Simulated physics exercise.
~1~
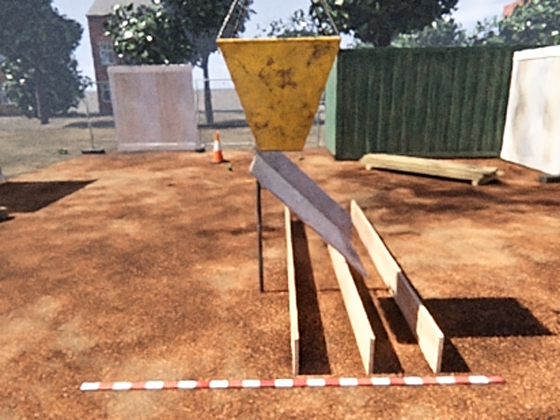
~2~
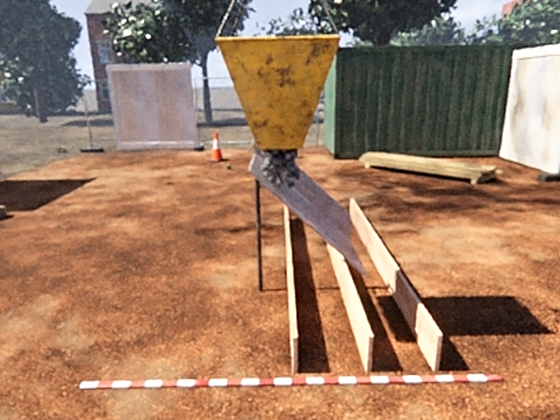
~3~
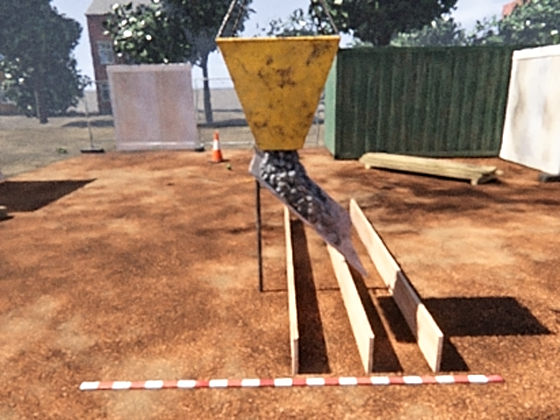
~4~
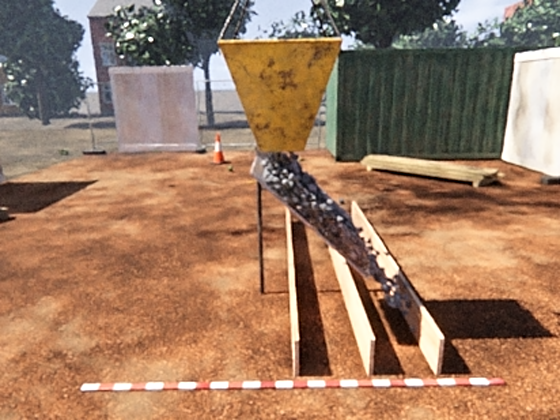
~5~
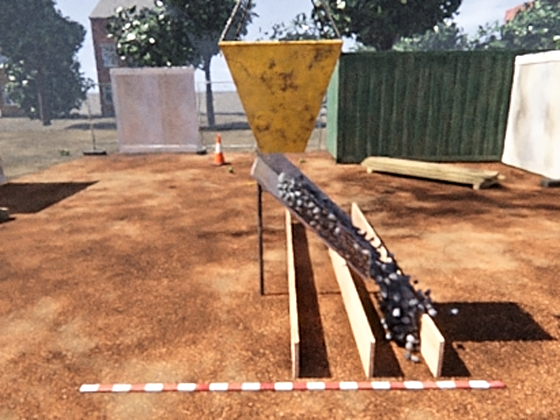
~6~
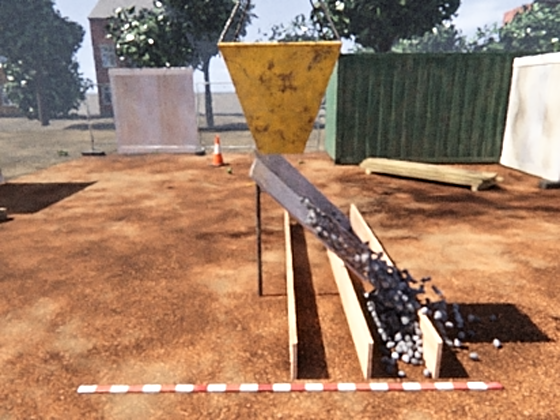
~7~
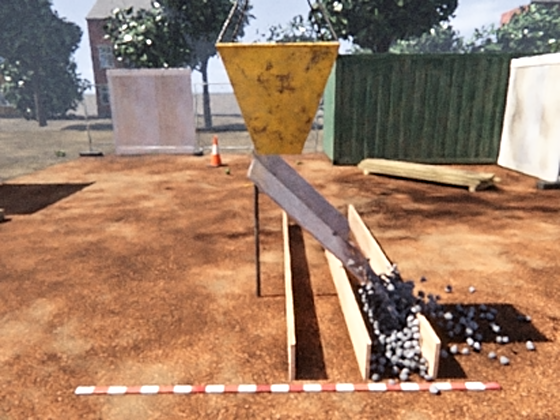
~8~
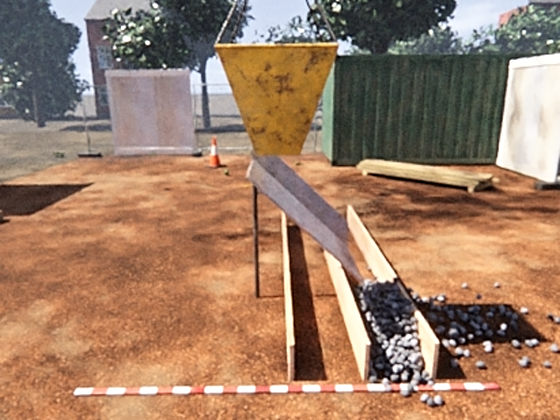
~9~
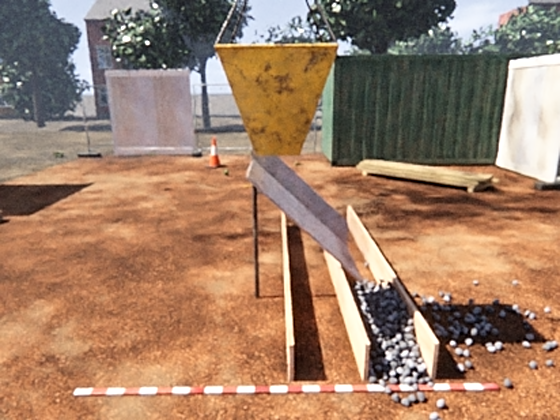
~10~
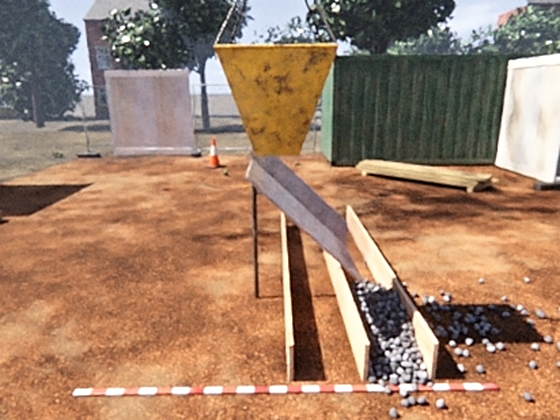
Grey stones poured from the bottom of a hanging yellow skip, slid down a sloping metal chute and piled up between the planks in the right bay, while some spilled over the right-hand plank and scattered on the ground, leaving the left bay empty.
